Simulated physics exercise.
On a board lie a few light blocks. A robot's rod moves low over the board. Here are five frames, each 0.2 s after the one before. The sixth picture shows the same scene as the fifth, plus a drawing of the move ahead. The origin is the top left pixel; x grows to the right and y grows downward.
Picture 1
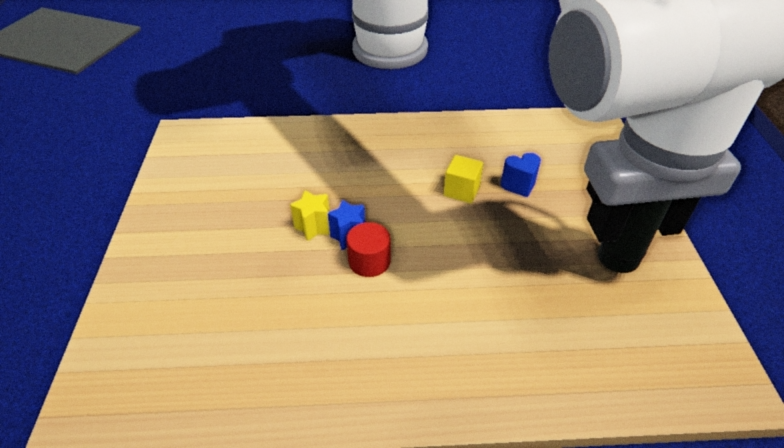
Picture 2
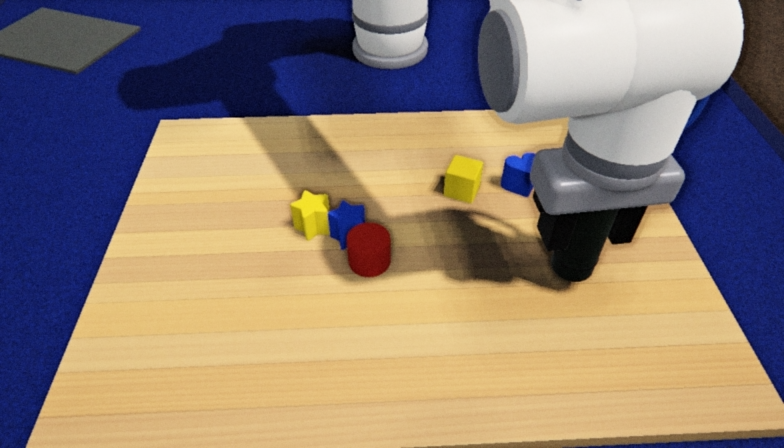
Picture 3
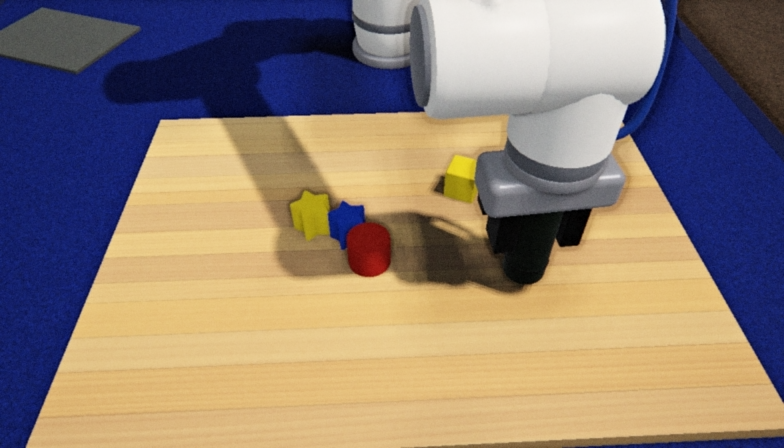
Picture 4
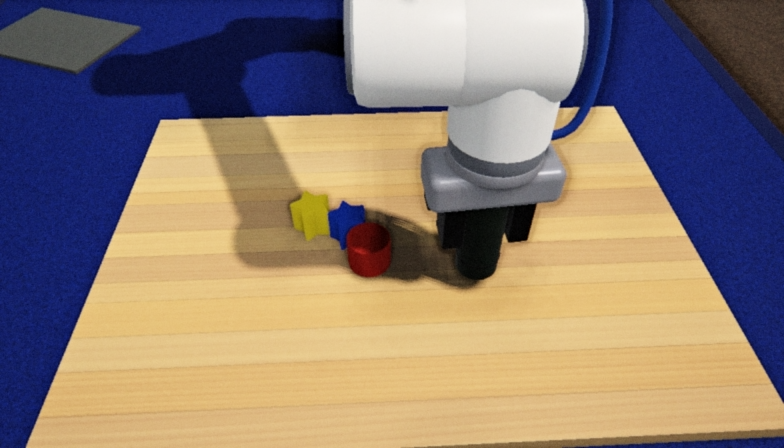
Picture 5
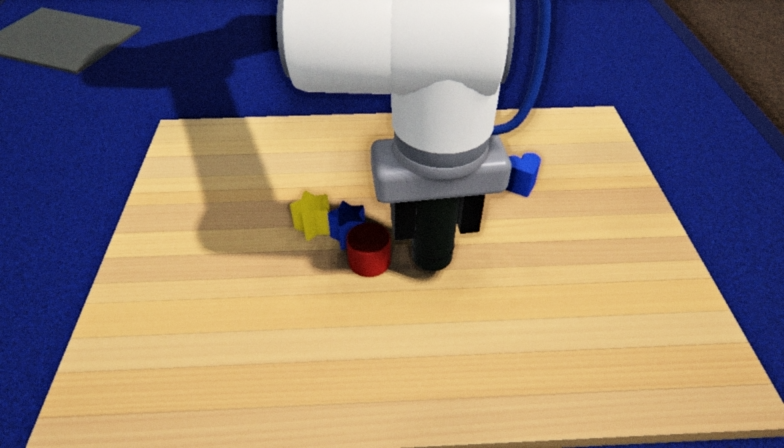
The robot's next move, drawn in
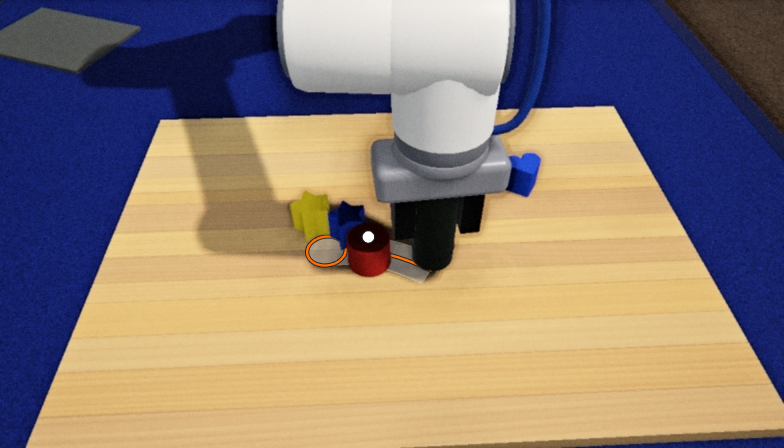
Over a wooden board, a robot arm moves its black rod left toward the still blocks.
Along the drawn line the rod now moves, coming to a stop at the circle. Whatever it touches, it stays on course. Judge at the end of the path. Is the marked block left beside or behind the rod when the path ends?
No
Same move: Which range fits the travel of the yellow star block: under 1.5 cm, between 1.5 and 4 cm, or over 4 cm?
Once the path ends, it will sit 1.5 to 4 cm from where it is now.
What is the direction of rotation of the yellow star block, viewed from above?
It goes round opposite to clock hands.
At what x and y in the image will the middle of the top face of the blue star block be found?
At (318, 204).
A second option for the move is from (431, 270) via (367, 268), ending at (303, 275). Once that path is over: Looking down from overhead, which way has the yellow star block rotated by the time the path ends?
It swings round anticlockwise.
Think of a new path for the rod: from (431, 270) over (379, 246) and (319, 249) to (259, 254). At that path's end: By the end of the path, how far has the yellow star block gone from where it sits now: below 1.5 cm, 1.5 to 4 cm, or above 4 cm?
That one ends up more than 4 cm from where it is now.
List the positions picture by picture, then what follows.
Rod tip at (618, 259); block tops, yellow star block at (310, 203); blue star block at (347, 213); red circular block at (368, 237), in the first picture.
Rod at (571, 267); blocks unchanged, in the second picture.
Rod at (523, 270); blocks unchanged, in the third picture.
Rod at (476, 265); blocks unchanged, in the fourth picture.
Rod at (432, 257); yellow star block at (310, 203); blue star block at (347, 213); red circular block at (368, 237), in the fifth picture.
Path on the board, from (431, 270) over (398, 257) and (363, 251) to (326, 251); the dot is on the red circular block.
What follows on the original path. One third of the way, rod at (397, 243); red circular block at (355, 236).
Two thirds of the way, rod at (361, 237); yellow star block at (306, 197), turned 25° anticlockwise; blue star block at (337, 210), turned 40° clockwise; red circular block at (320, 238).
At the end, rod at (325, 237); yellow star block at (299, 187), turned 40° anticlockwise; blue star block at (318, 204), turned 75° clockwise; red circular block at (286, 245).
